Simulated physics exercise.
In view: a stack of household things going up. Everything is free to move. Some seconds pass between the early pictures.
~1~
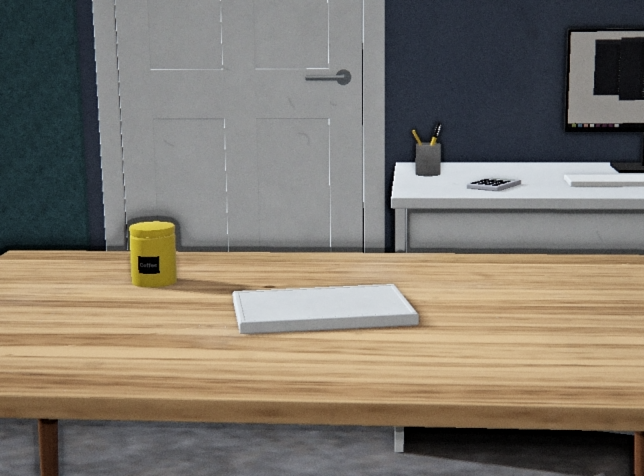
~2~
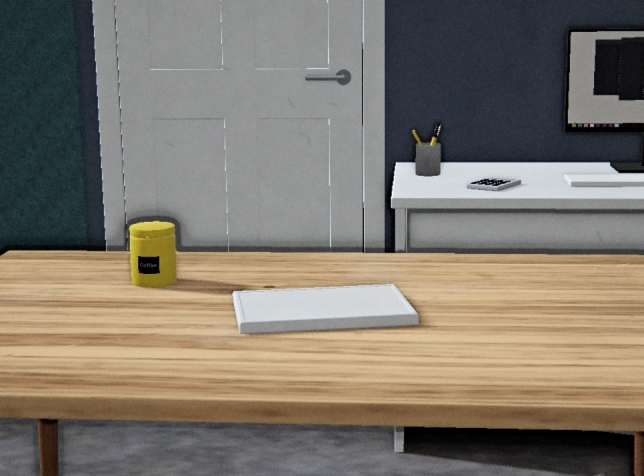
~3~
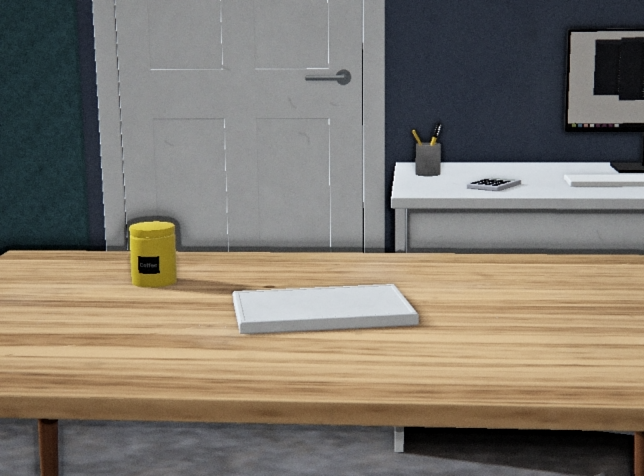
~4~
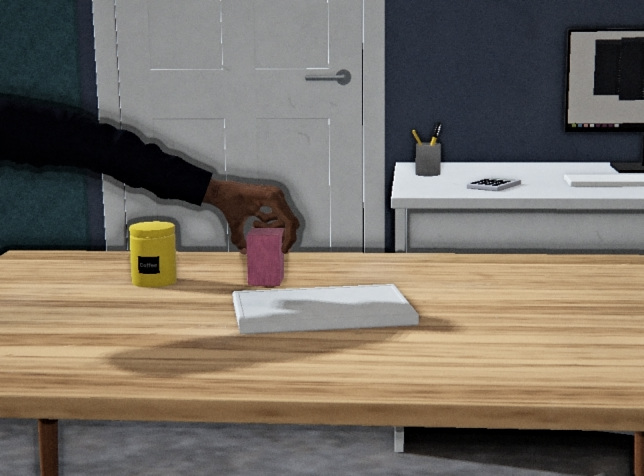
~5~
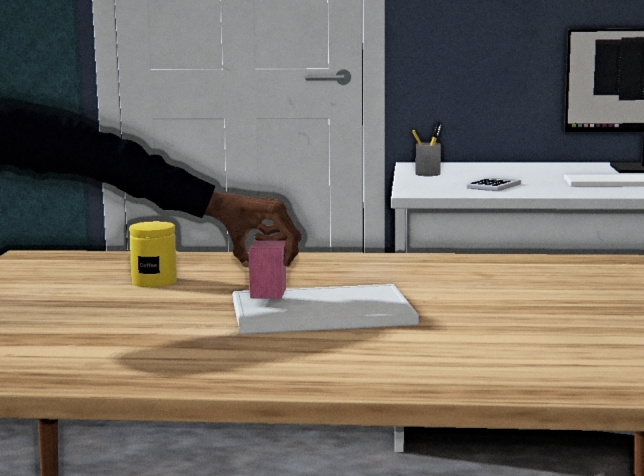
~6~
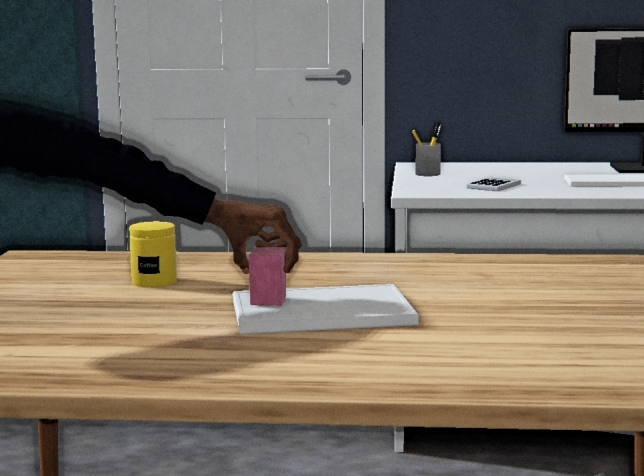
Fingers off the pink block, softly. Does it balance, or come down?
Here the pile keeps its balance.
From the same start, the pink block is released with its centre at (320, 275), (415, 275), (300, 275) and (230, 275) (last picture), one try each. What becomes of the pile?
In the first case it stays up; in the second case it comes apart; in the third case it stays up; in the fourth case it comes apart.
Then, 1.20 s past the last view, nothing moves.
Then, 2.40 s past the last view, pink block resting near (268, 276).
Finally, all 3 still in place. Final places as the last picture's camera would see them, pink block near (268, 276). The pile stays up.
